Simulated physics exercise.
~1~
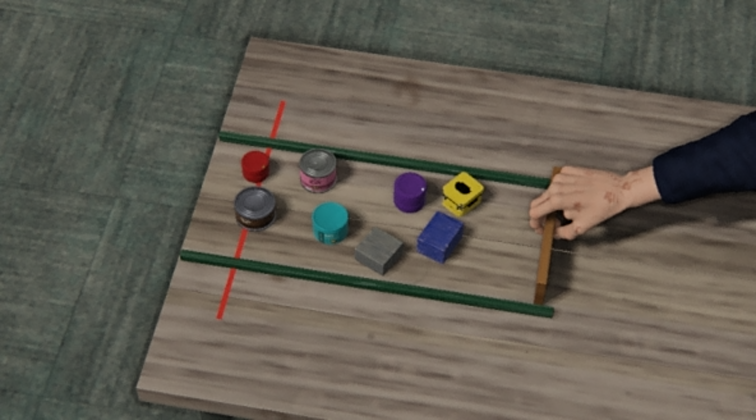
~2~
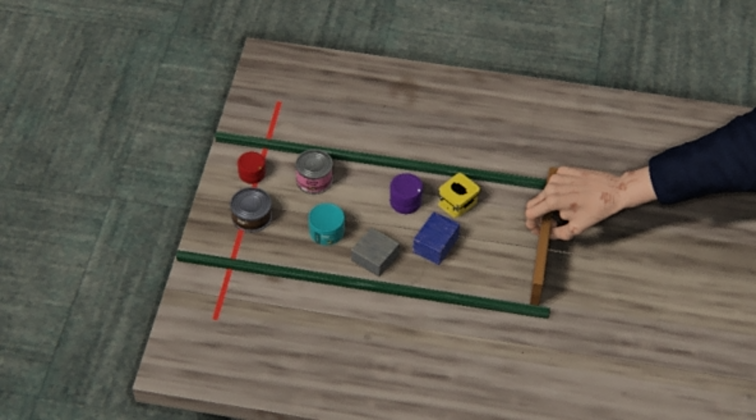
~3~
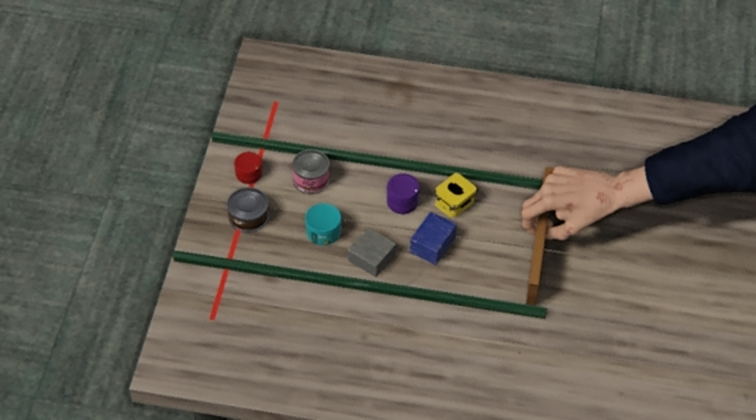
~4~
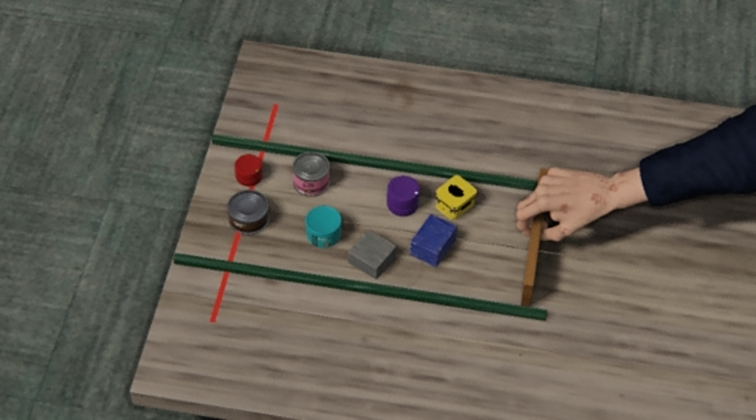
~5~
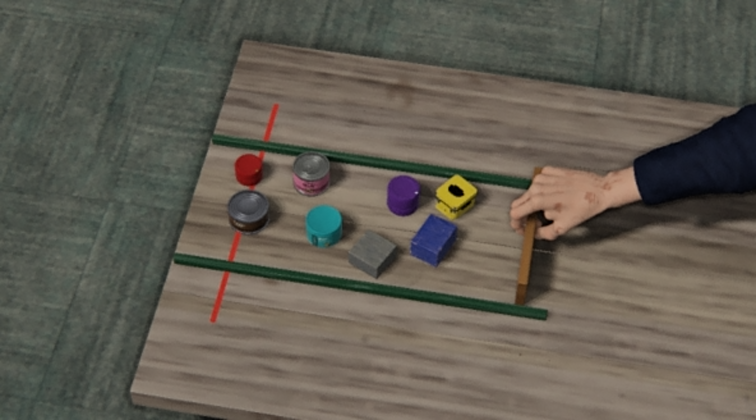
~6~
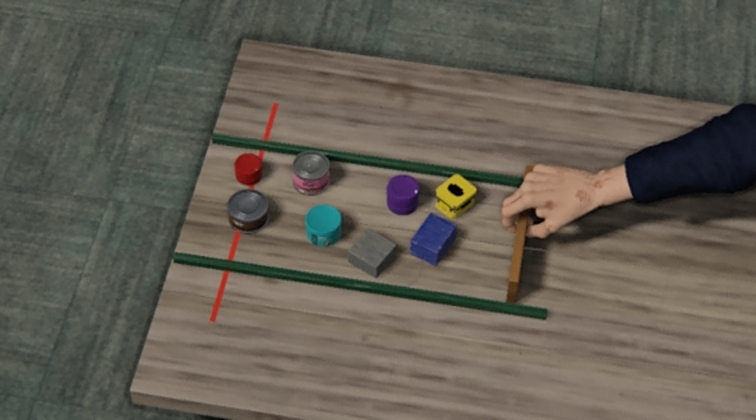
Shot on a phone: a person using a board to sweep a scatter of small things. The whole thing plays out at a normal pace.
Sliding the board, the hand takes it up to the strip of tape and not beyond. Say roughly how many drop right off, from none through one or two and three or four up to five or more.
The number that tip off is going to be at least one but under three.
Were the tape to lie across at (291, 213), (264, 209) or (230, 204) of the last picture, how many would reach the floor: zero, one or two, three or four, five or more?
In order: Not one, either one or two, five or over.
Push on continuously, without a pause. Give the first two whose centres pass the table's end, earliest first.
Going first: The brown tin, and next the red lid.
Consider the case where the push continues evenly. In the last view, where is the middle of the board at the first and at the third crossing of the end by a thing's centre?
At (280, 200) for the first, at (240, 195) for the third.
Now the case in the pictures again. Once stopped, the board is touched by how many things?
Contact count: 2.
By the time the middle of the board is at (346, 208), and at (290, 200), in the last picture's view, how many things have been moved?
At the first spot 6, then 8.
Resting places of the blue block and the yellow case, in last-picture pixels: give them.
Taking them in turn, first comes (227, 210), then (239, 175).
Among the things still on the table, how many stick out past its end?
The answer comes to 4.
Soon after, none off yet; red lid at rest near (249, 169); brown tin at rest near (248, 211); pink pot at rest near (311, 173).
After that, none off yet; red lid at rest near (249, 169); brown tin at rest near (248, 211); pink pot displaced a little near (295, 169).
And then, none off yet; red lid displaced about its own width near (230, 169); brown tin displaced about its own width near (204, 205); pink pot displaced about its own width near (259, 157).
In the end, the number that fall off is one or two; gone, brown tin and red lid.
